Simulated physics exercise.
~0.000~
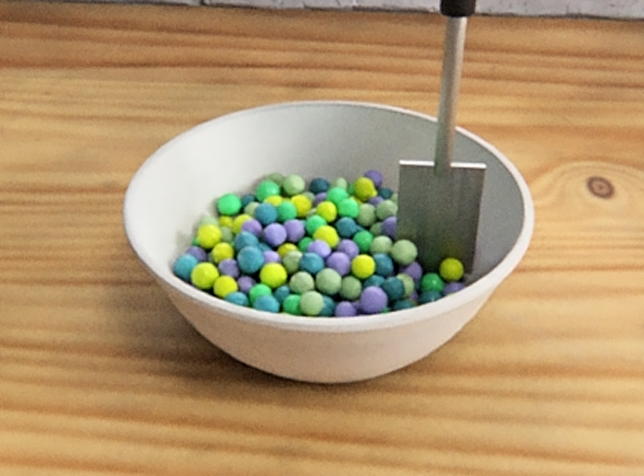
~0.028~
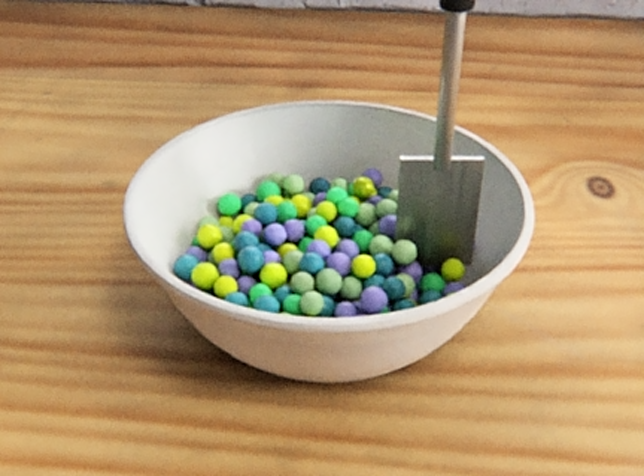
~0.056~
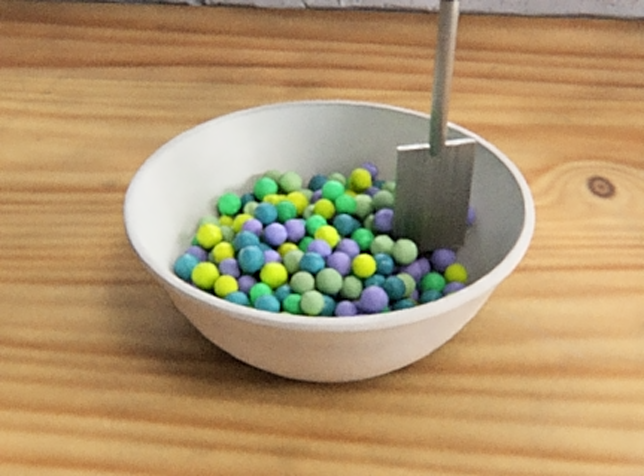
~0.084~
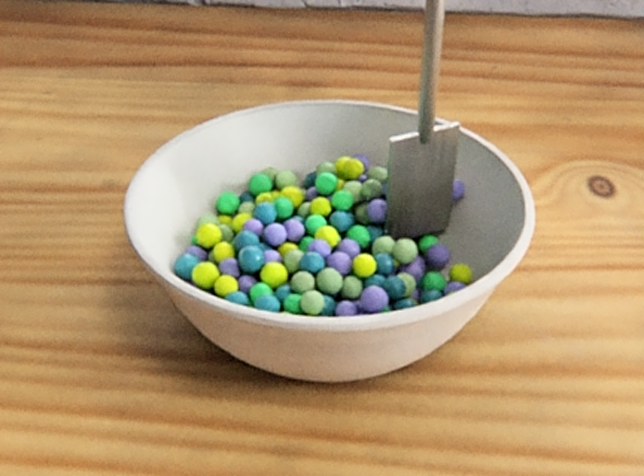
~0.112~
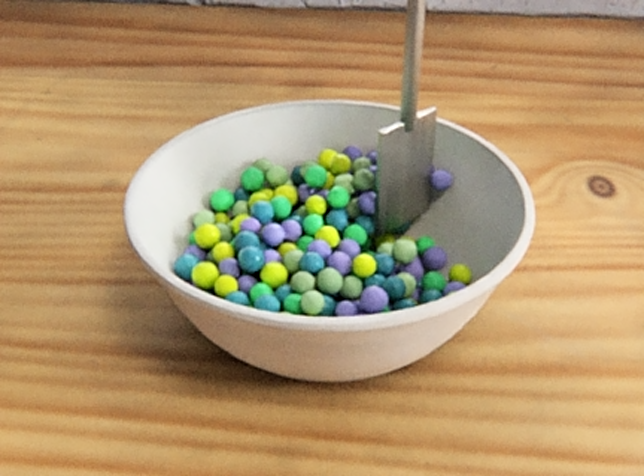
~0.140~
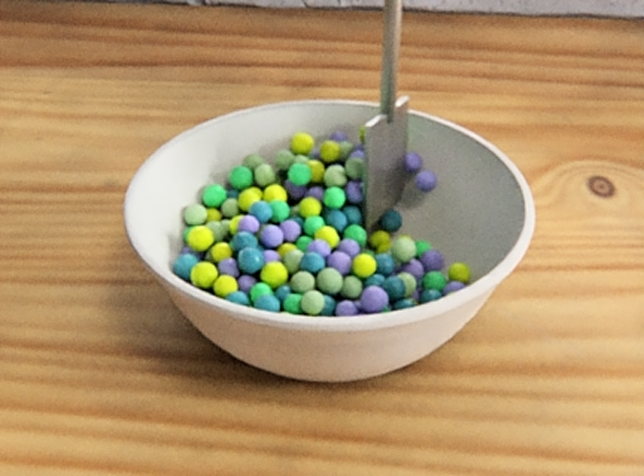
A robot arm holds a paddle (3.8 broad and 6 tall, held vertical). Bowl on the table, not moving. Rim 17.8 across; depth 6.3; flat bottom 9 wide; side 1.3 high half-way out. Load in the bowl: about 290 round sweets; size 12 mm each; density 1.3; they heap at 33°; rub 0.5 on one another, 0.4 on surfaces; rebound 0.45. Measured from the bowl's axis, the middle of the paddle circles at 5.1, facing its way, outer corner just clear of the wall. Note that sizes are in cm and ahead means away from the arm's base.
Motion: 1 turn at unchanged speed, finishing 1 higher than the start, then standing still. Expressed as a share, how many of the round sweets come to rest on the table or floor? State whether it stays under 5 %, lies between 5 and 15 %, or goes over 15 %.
It lies between 5 and 15 %.
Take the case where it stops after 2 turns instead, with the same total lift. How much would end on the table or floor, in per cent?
Estimate: About 15 percent.
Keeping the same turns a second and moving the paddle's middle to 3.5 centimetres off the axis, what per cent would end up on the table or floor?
Then about 0 per cent.
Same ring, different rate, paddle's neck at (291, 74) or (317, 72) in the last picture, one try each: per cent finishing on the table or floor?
About 30 % for one try and about 20 % for the other, in order.
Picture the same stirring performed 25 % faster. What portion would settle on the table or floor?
In that case it comes to around 10 percent.
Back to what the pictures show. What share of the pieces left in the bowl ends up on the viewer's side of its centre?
About 40 per cent.
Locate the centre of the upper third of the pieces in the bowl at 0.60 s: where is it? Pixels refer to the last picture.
Estimated centre: (412, 280).
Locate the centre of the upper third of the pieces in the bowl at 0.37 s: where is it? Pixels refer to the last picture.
(218, 254), roughly.
By 0.37 s, 176° round, highest piece 8 above the table; 285 in the bowl, 4 in flight or on the tool.
By 0.60 s, 292° round, highest piece 8 above the table; 270 in the bowl, 11 on the table or floor, 8 in flight or on the tool.
By 0.91 s, 0° round, highest piece 5 above the table; 265 in the bowl, 24 on the table or floor.
By 1.61 s, 0° round, highest piece 5 above the table; 265 in the bowl, 24 on the table or floor.
Final count, 265 in the bowl, 24 on the table or floor. That is 8 % on the table or floor.
